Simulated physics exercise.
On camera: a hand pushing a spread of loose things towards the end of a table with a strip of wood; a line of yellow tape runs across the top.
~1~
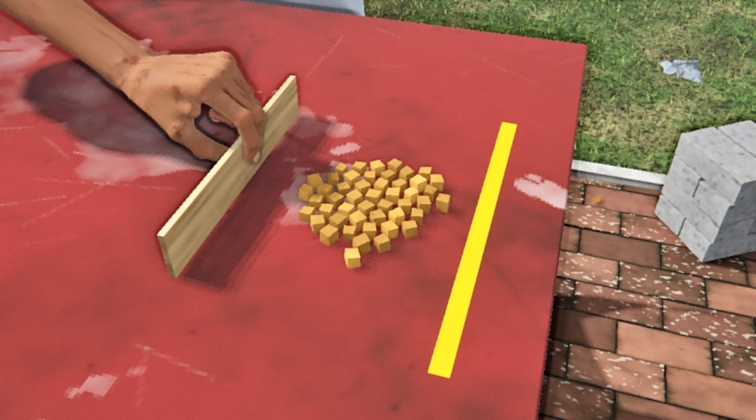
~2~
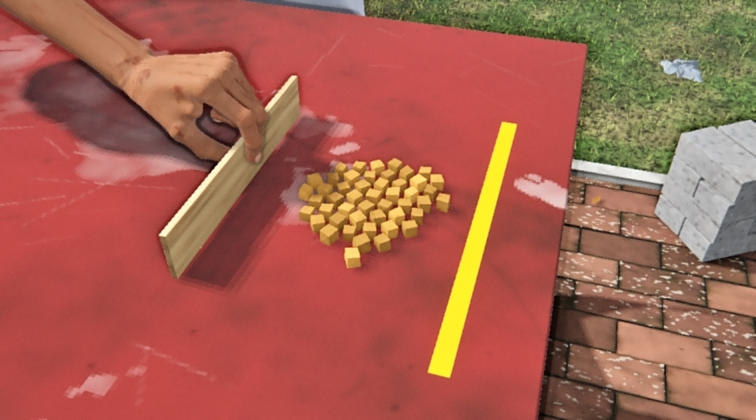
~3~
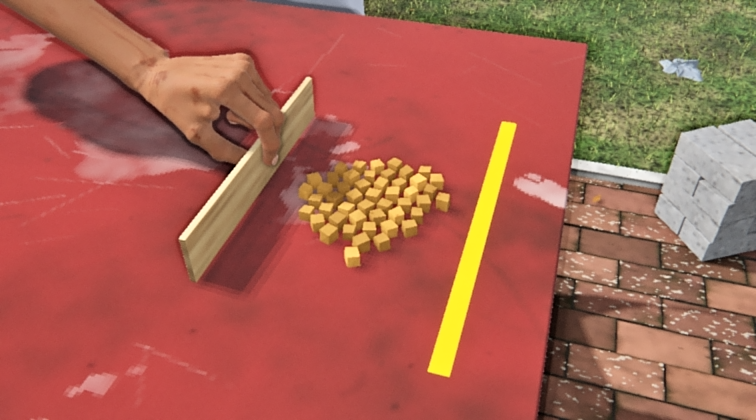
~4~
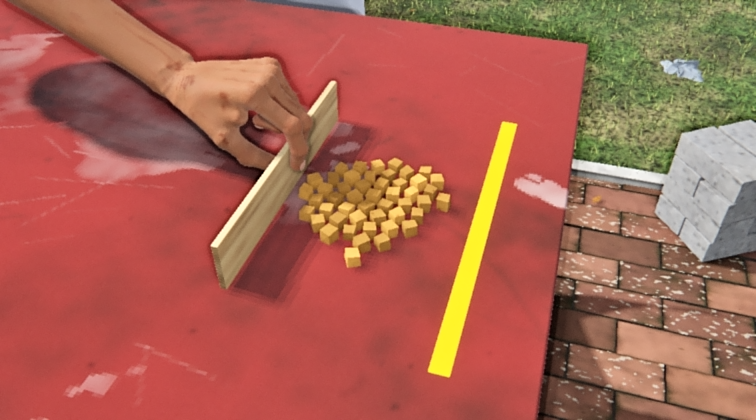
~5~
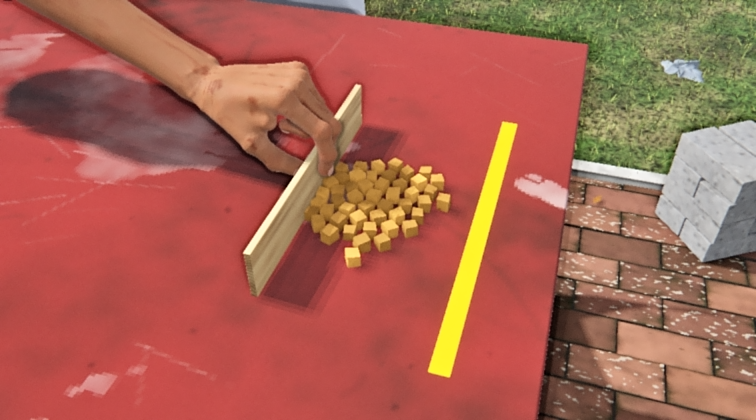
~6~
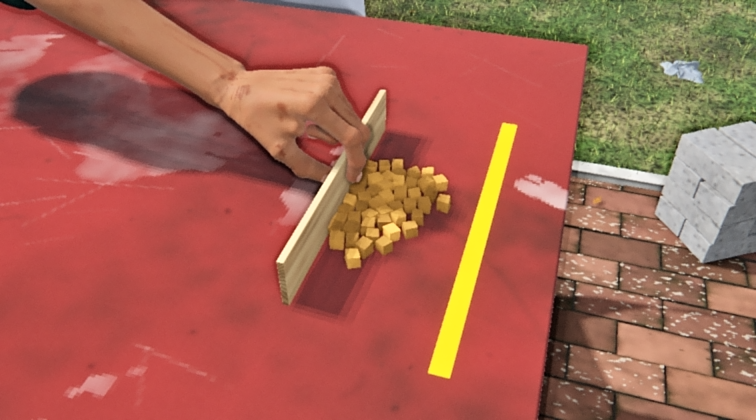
A hand sliding a wooden strip rightward across a red table, gathering small golden cubes closer together near a yellow line.
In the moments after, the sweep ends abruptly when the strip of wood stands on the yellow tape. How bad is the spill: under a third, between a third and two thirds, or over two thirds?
It pushes less than a third off the end.
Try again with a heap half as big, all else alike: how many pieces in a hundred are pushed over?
About 0 per cent.
Shortly afterwards, strip of wood still moving, near (421, 176); heap all on the table, its front near (503, 205).
Next, strip of wood stopped at the yellow tape; heap a little over the edge.
In the end, strip of wood stopped at the yellow tape; heap a little over the edge.
